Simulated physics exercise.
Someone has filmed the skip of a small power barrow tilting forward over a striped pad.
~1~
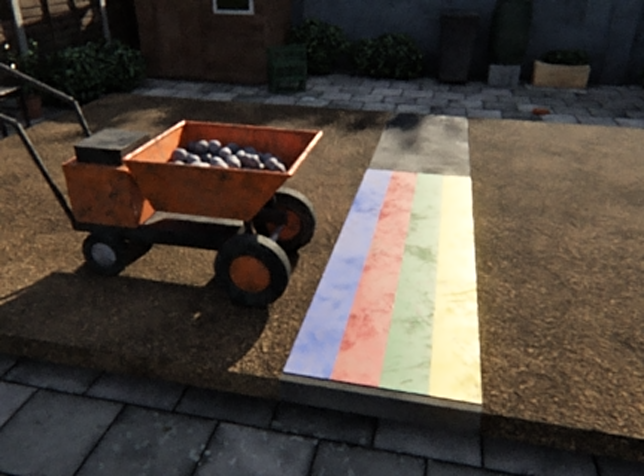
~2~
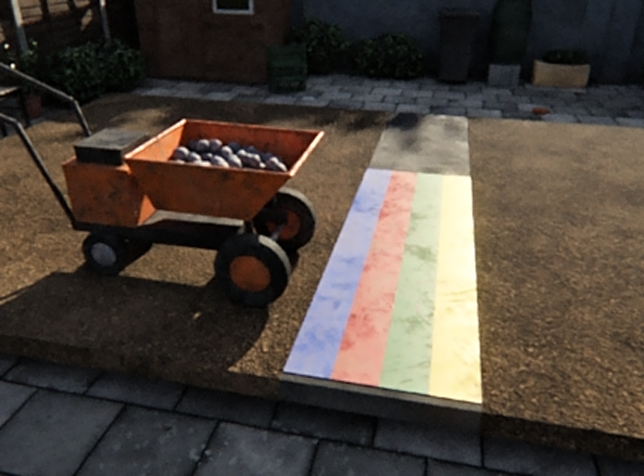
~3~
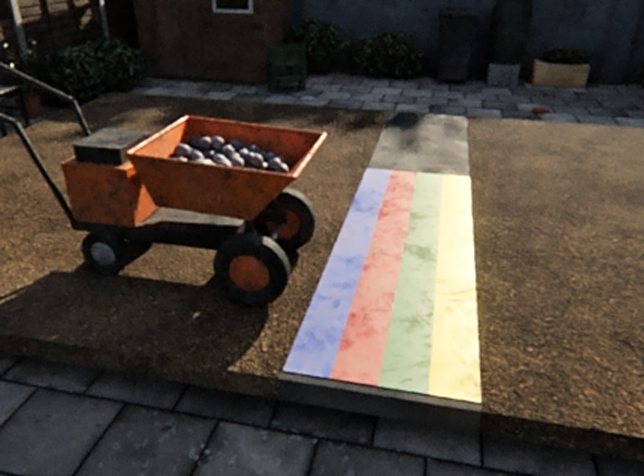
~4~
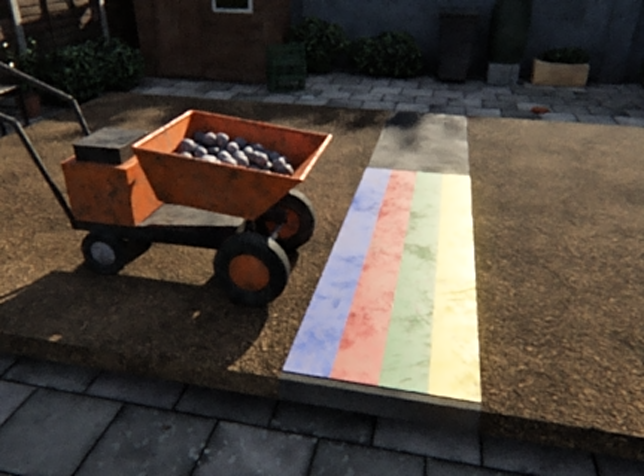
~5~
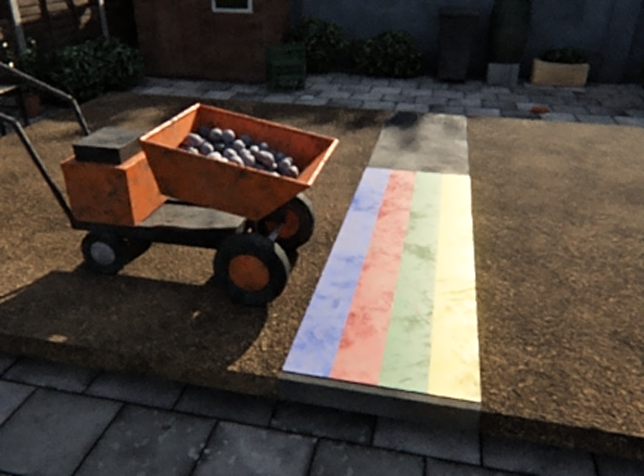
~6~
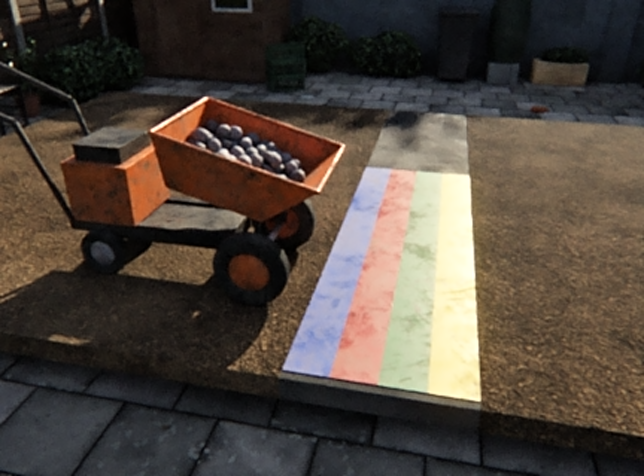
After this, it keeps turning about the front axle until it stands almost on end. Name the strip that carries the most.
The green strip carries the most.
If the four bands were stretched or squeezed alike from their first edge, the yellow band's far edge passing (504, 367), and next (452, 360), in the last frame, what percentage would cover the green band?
Near 40 % and 40 %.
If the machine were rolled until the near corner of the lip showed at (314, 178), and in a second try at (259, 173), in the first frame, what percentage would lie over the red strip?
In turn 0 and 40 in a hundred.
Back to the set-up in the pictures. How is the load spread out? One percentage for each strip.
In per cent, blue strip 0, red strip 25, green strip 40 and yellow strip 20.
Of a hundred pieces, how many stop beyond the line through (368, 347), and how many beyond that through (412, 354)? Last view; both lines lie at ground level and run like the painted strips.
Roughly 70 per cent, and 40 per cent.
Soon after the last picture, skip tipped steeply; all in the skip.
A little later, skip tipped steeply; nearly all in the skip; a stray few over the red strip; a stray few over the green strip; a stray few falling.
Later still, skip tipped right over; about a quarter in the skip; about a quarter over the red strip; about a third over the green strip; about a quarter over the yellow strip; a stray few off the paint.
At rest, skip tipped right over; a small part in the skip; none over the blue strip; about a quarter over the red strip; about a third over the green strip; about a quarter over the yellow strip; a stray few off the paint.
